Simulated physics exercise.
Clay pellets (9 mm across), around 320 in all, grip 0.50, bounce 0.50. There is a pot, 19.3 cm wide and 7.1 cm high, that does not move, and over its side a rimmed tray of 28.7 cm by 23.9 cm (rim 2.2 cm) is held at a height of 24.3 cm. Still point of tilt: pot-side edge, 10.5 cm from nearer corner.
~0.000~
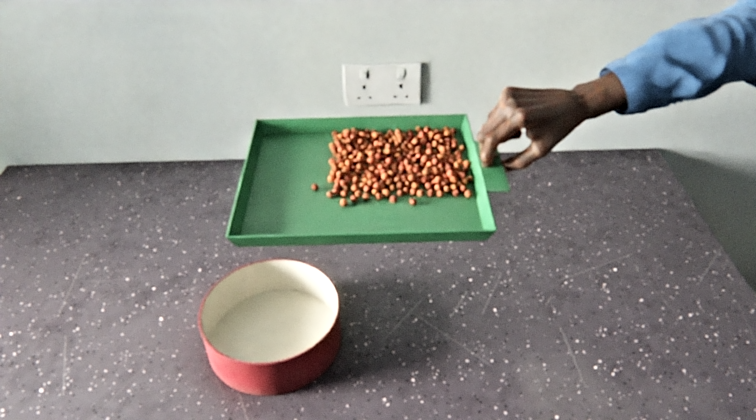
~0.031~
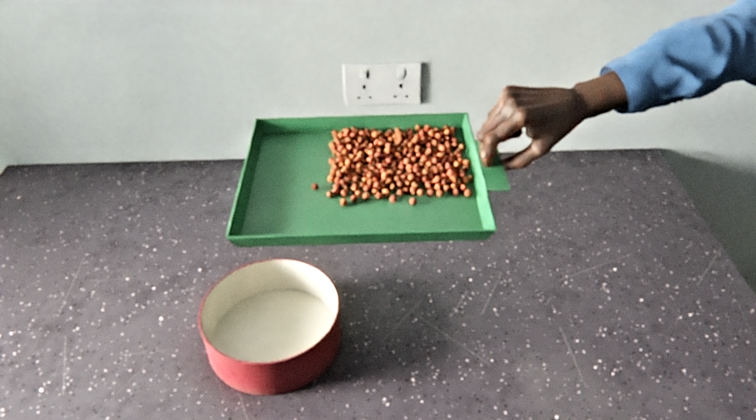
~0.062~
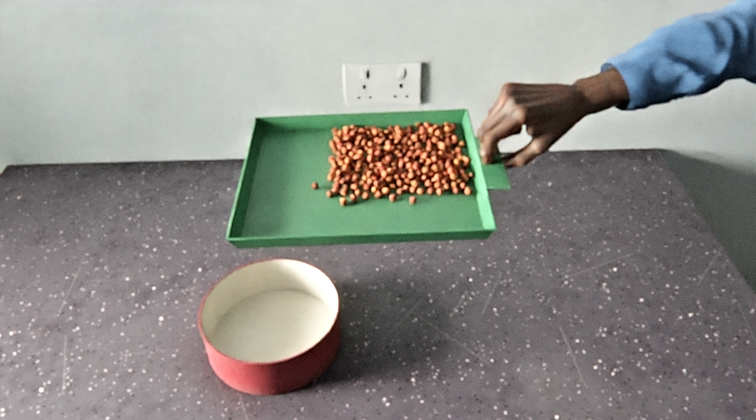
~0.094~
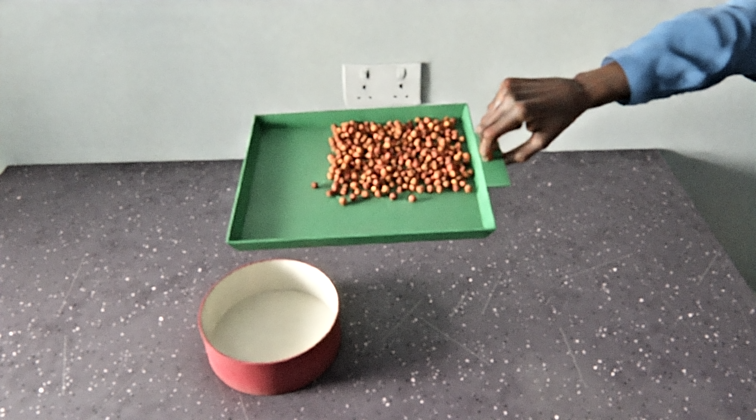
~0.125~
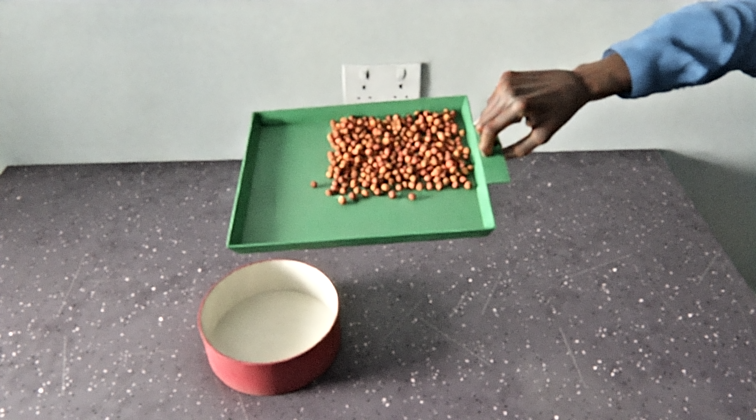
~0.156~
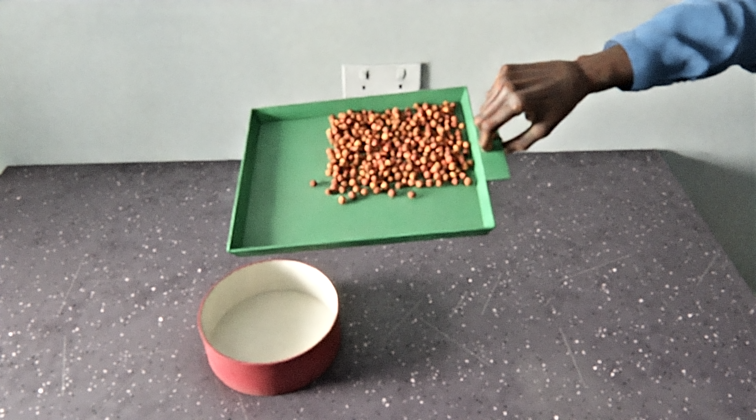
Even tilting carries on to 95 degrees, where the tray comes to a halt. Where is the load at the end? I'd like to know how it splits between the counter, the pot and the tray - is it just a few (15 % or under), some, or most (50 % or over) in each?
Counter: Some; pot: Most; tray: Just a few.
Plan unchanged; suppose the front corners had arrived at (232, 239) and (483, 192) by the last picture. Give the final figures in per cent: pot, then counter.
Final per cent - pot 25, counter 75.
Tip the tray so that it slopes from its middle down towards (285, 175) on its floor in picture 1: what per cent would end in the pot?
That comes to around 10 per cent.
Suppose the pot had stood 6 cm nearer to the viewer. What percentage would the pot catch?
Close to 90 per cent, then.
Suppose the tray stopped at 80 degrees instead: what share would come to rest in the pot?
Result: Close to 60 %.
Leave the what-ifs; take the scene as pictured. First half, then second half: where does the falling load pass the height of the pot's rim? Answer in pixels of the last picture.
First half close to (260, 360), second half close to (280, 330).
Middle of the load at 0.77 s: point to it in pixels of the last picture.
Roughly pixel (282, 305).
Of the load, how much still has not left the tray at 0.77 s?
35%, roughly.
After 0.53 s, tilt 52 degrees; the tray holds 100 %, the pot 0 %.
After 0.77 s, tilt 78 degrees; the tray holds 35 %, the pot 10 %.
After 1.13 s, tilt 95 degrees; the tray holds 0 %, the pot 60 %.
By 1.7 s all is still; counter 40 %, pot 60 %, tray 0 %.
